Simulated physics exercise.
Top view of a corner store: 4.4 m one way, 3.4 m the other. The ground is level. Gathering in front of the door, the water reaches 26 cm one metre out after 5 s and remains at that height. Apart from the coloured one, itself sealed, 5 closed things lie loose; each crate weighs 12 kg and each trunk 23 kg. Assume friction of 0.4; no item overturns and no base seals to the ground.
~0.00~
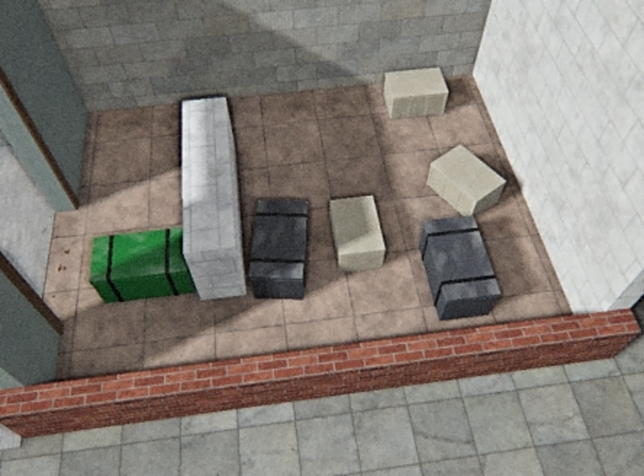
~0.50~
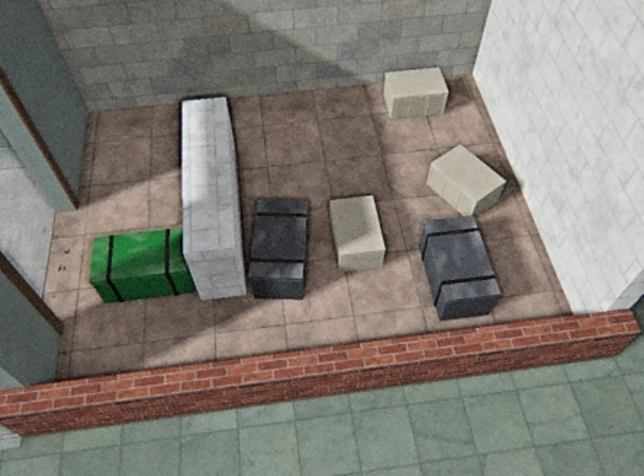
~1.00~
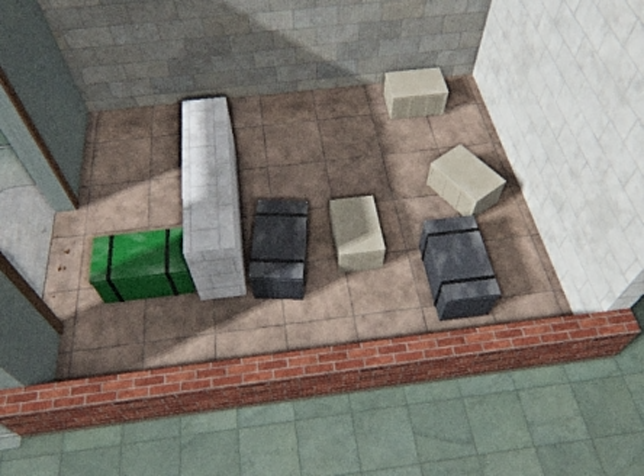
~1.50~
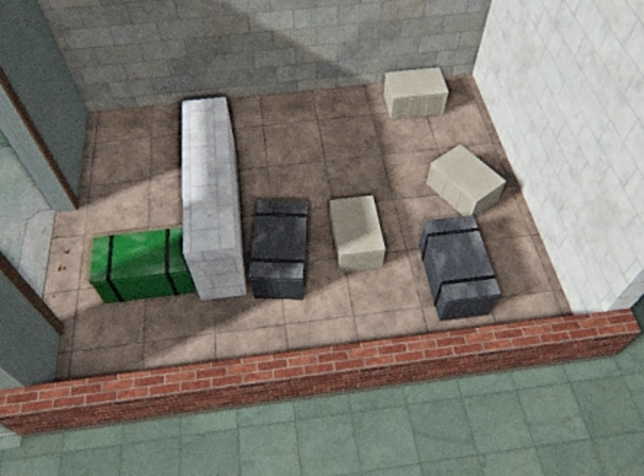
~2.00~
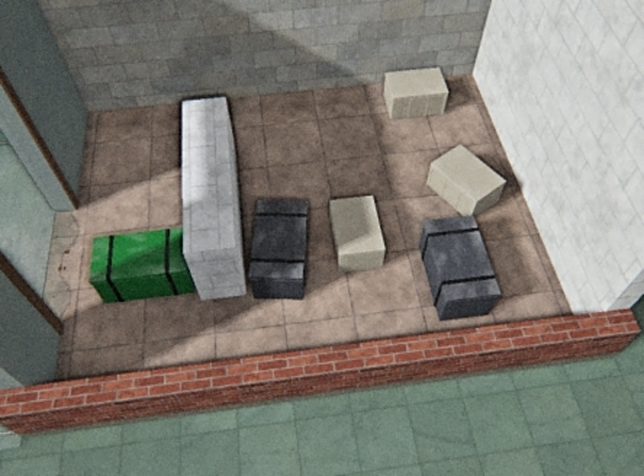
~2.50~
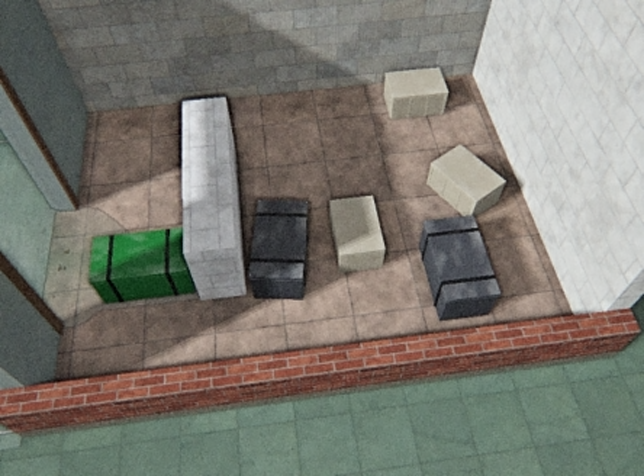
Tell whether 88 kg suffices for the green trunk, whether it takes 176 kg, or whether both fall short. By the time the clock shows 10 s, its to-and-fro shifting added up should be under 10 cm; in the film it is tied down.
It takes 176 kg.
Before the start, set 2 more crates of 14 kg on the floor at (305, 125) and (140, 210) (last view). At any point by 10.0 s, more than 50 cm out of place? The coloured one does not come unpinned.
Those two come out over the line and over the line, in that order.
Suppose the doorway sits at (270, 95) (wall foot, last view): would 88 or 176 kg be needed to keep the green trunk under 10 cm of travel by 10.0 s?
Then the lighter mass suffices.
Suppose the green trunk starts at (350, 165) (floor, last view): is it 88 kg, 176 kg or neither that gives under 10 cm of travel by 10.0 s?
Well, any option works.
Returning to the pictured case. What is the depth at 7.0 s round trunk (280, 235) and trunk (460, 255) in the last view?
Some 3 cm at the first, some 4 cm at the second.
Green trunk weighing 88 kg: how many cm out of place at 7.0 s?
Close to 0 centimetres.
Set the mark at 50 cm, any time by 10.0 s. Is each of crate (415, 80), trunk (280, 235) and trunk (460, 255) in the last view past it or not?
In that order: Beyond, below, beyond.
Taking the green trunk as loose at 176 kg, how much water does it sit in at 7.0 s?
Around 11 cm.
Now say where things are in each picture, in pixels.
The green trunk at (139, 254), on the bottom; 0.0 m2 under water; 0 of 6 have shifted, in the first frame.
The green trunk at (139, 254), on the bottom; 0.0 m2 under water; 0 of 6 have shifted, in the second frame.
The green trunk at (139, 254), on the bottom; 0.0 m2 under water; 0 of 6 have shifted, in the third frame.
The green trunk at (139, 254), on the bottom; 0.0 m2 under water; 0 of 6 have shifted, in the fourth frame.
The green trunk at (139, 254), on the bottom; water covers 0.0 m2; 0 of 6 have shifted, in the fifth frame.
The green trunk at (139, 254), on the bottom; 0.5 m2 under water; 0 of 6 have shifted, in the sixth frame.
After 3.5 s the green trunk would be 0 cm from its start with 88 kg and 0 cm from its start with 176 kg; 4 cm of water round it then.
After 4.5 s the green trunk would be 0 cm from its start with 88 kg and 0 cm from its start with 176 kg; 7 cm of water round it then.
After 7.0 s the green trunk would be 0 cm from its start with 88 kg and 0 cm from its start with 176 kg; 11 cm of water round it then.
After 10.0 s the green trunk would be 78 cm from its start with 88 kg and 0 cm from its start with 176 kg; 16 cm of water round it then.
